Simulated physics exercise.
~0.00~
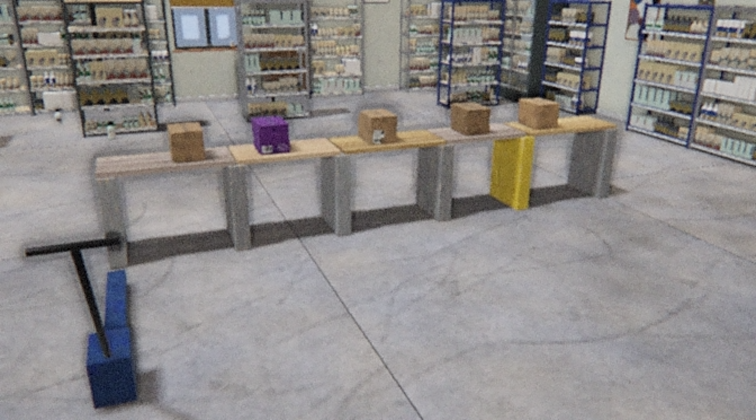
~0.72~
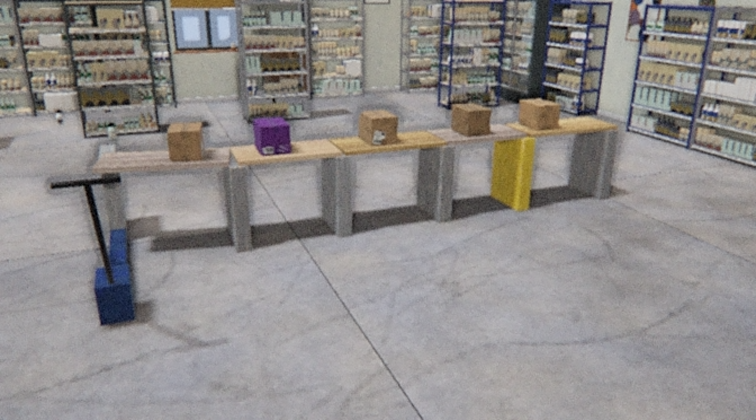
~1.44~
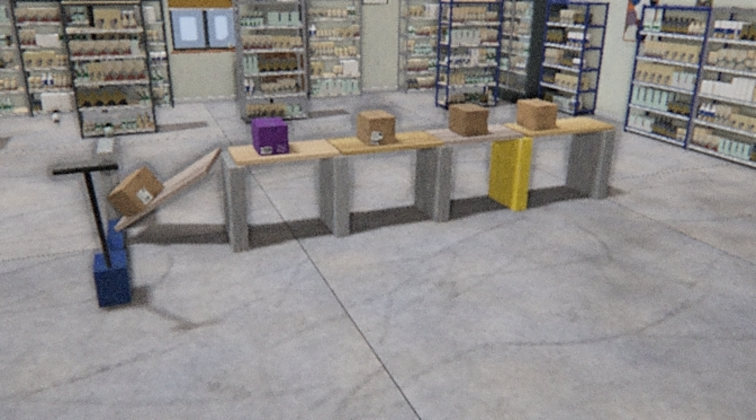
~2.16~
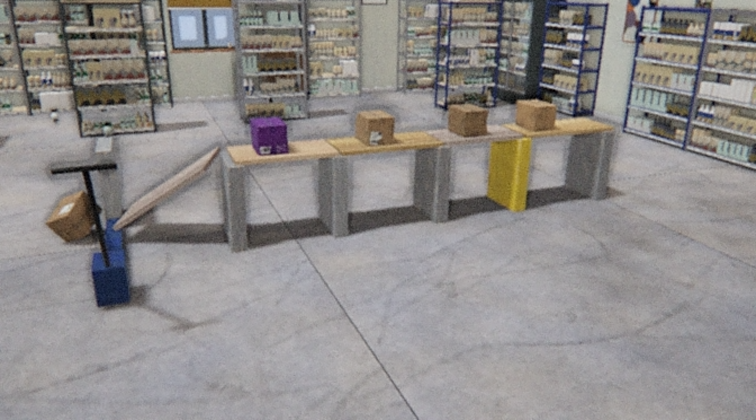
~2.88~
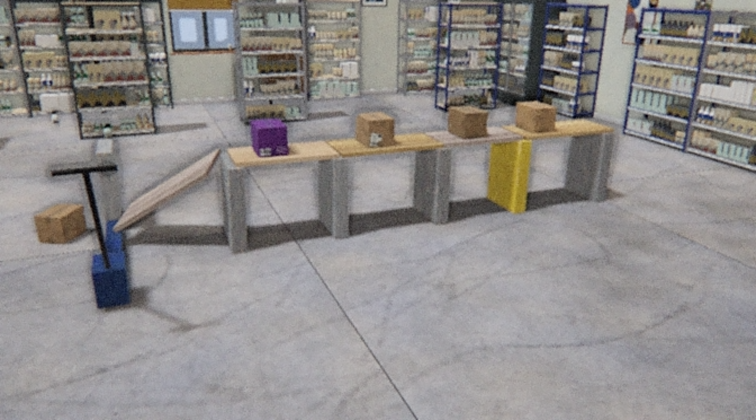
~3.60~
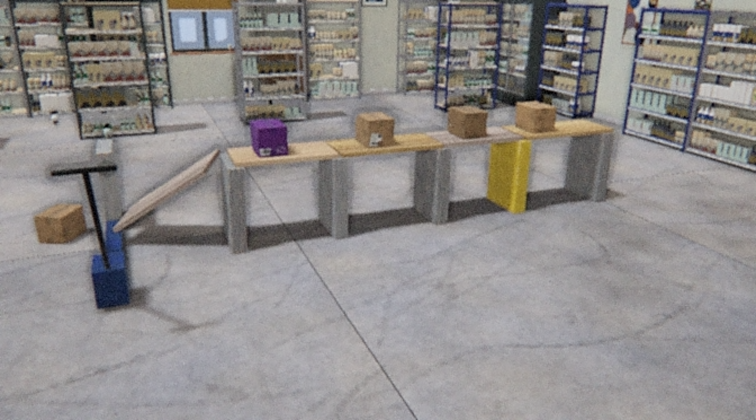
In a warehouse, a blue jack moves into a plank table's end, dropping one carton.
